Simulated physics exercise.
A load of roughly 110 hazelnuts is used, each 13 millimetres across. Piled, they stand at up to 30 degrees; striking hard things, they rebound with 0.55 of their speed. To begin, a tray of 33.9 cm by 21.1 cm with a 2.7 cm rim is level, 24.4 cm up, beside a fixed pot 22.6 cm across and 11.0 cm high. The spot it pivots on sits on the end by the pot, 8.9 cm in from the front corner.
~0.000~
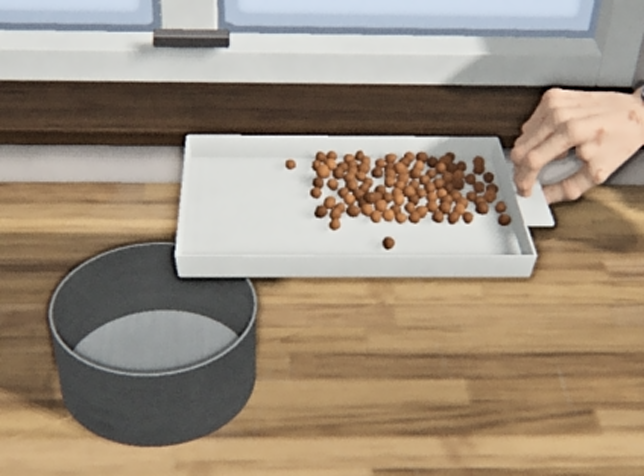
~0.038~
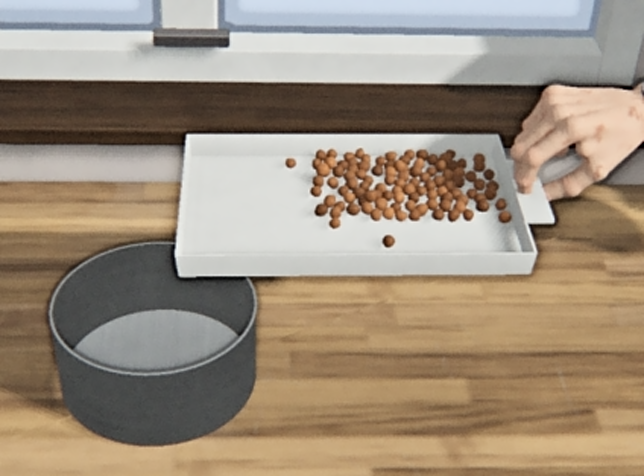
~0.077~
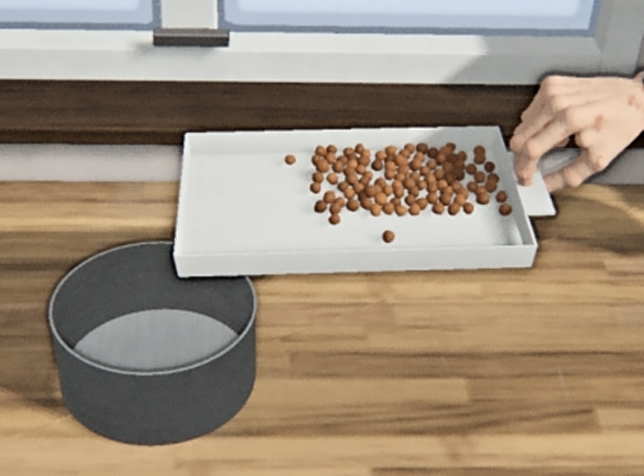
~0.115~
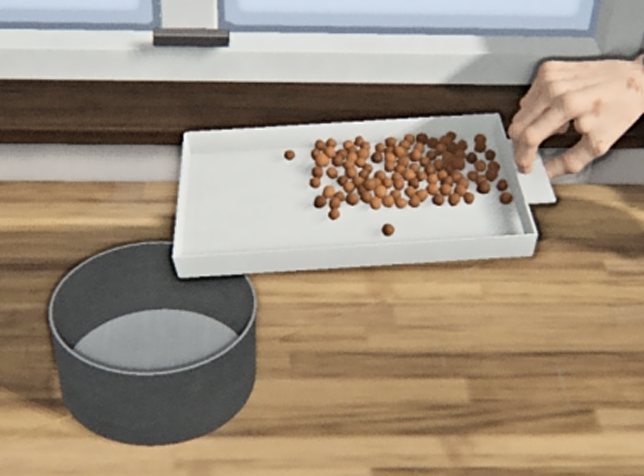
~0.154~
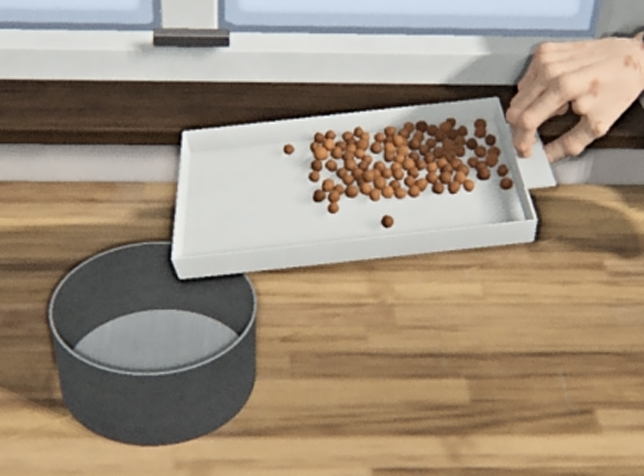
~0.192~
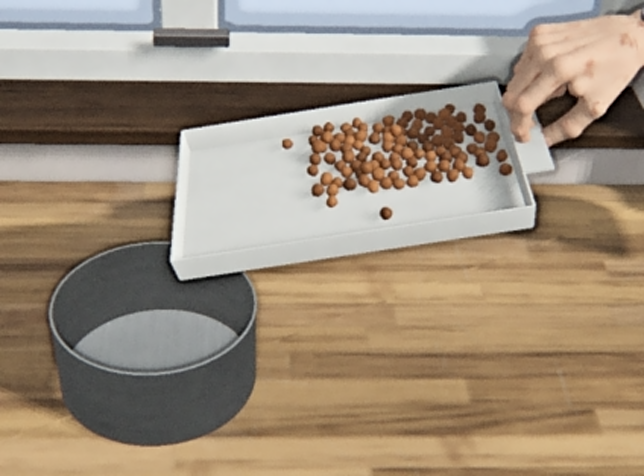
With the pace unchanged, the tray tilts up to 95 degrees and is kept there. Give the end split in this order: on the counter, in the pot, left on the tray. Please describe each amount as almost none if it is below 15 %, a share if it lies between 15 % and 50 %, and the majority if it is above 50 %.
Outcome: Counter: Moderate; pot: Predominant; left on the tray: Minimal.
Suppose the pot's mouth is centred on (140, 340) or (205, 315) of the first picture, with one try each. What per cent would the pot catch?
95 % and 50 %.
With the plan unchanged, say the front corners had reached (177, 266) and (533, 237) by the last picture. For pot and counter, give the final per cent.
Pot: 15, counter: 80.
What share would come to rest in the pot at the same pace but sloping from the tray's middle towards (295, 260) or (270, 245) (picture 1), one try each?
That would be close to 15 per cent, then close to 40 per cent.
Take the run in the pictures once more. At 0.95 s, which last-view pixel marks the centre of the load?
Approximately (168, 243) in the last picture.
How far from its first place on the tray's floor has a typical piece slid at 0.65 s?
It has moved some 19 cm from its start.
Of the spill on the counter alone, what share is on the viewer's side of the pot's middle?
I'd put it at around 100 per cent.
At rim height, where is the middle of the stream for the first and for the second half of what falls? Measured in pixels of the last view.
Early half: About (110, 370); late half: (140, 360).
Then, at 0.65 s, tilt 52 degrees; the tray holds 100 %, the pot 0 %.
After 0.95 s, tilt 78 degrees; the tray holds 65 %, the pot 10 %.
After 1.35 s, tilt 95 degrees; the tray holds 25 %, the pot 20 %.
At rest (2.7 s), counter 40 %, pot 60 %, tray 0 %.
